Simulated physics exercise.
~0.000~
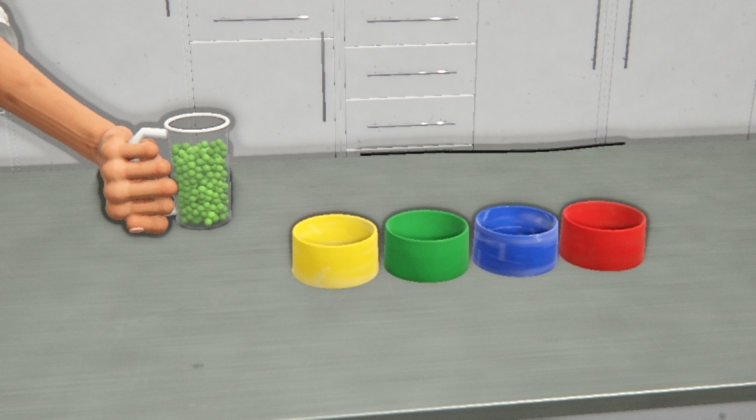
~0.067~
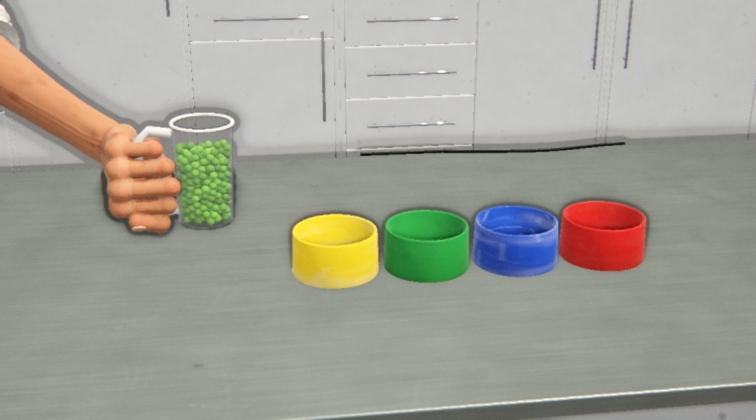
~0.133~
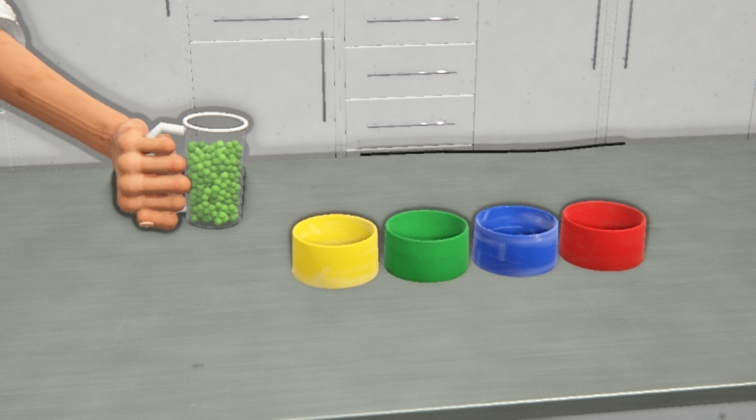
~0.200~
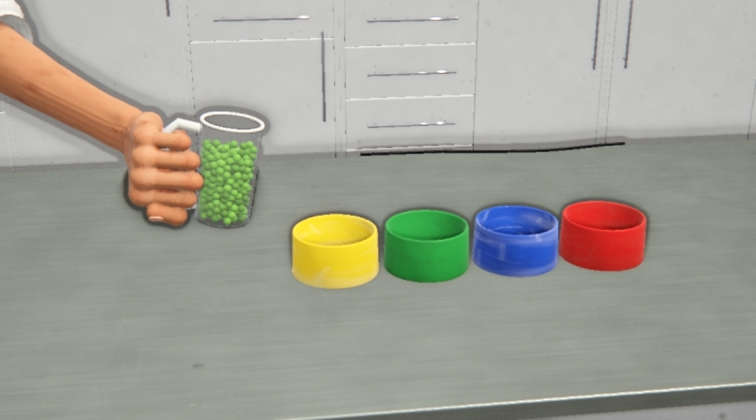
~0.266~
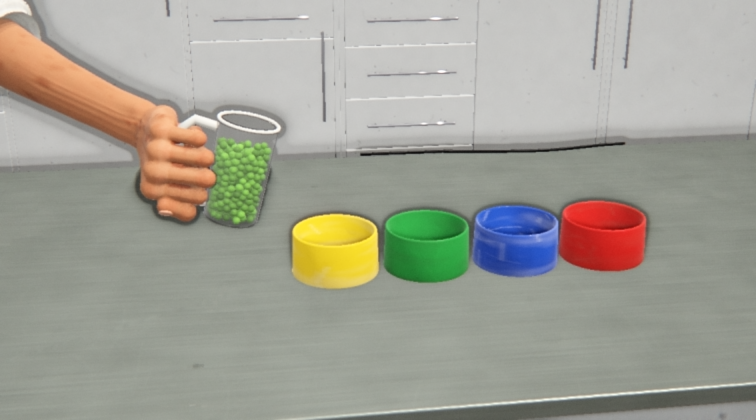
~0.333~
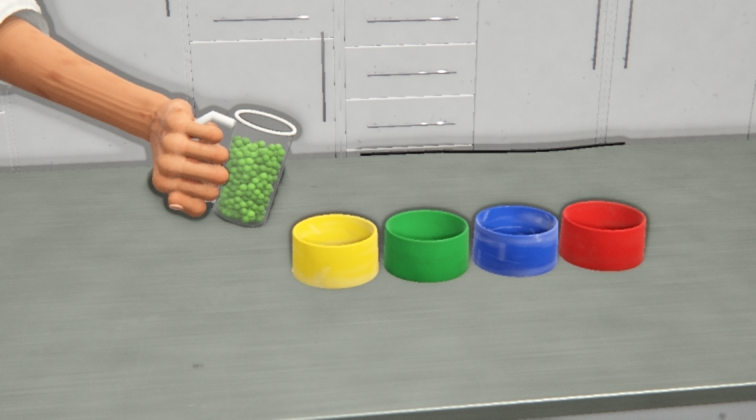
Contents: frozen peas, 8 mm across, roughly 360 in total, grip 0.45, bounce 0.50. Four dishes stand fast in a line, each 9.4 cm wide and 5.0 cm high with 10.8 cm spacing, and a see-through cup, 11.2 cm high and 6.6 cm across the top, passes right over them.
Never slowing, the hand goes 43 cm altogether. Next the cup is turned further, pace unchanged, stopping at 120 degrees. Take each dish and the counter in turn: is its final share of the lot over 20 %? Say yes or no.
Red dish: Yes, blue dish: No, green dish: No, yellow dish: No, counter: No.
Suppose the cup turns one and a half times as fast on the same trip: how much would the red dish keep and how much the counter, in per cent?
Then: Red 0; counter 20.
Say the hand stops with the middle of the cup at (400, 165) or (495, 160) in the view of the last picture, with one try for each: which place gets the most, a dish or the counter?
Try 1 - green; try 2 - blue.
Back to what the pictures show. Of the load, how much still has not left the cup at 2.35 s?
Roughly 0 %.
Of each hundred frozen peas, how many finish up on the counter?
Around 10 percent, I'd guess.
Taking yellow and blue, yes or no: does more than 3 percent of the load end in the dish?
Checking yellow: It falls short; checking blue: It clears.
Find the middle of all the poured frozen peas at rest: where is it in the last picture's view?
Look around (606, 241) in the last picture.
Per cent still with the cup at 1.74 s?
Load share: Near 80 percent.
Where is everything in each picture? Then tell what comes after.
Cup at (201, 172), tilt 0 degrees, lip at (228, 122), moved 0.0 cm; middle of the pieces at (198, 184); yellow dish at (335, 231); green dish at (427, 226); blue dish at (517, 221); red dish at (604, 216), in the first picture.
Cup at (204, 172), tilt 1 degrees, lip at (233, 122), moved 0.4 cm; middle of the pieces at (201, 184), in the second picture.
Cup at (214, 172), tilt 5 degrees, lip at (246, 124), moved 1.5 cm; middle of the pieces at (211, 183), in the third picture.
Cup at (227, 171), tilt 9 degrees, lip at (263, 126), moved 2.9 cm; middle of the pieces at (223, 183), in the fourth picture.
Cup at (240, 170), tilt 14 degrees, lip at (279, 128), moved 4.3 cm; middle of the pieces at (234, 182), in the fifth picture.
Cup at (252, 170), tilt 18 degrees, lip at (295, 131), moved 5.7 cm; middle of the pieces at (246, 181); yellow dish at (335, 231); green dish at (427, 226); blue dish at (517, 221); red dish at (604, 216). The cup turns about 65 degrees a second and travels 21 cm a second, in the sixth picture.
After 1.17 s, tilt 73 degrees; cup holds 100 %.
After 1.74 s, tilt 110 degrees; cup holds 80 %, blue 10 %.
After 2.35 s, tilt 120 degrees; cup holds 0 %, red 80 %, blue 10 %.
At rest (2.9 s), red 80 %, blue 10 %, green 0 %, yellow 0 %, counter 10 %.
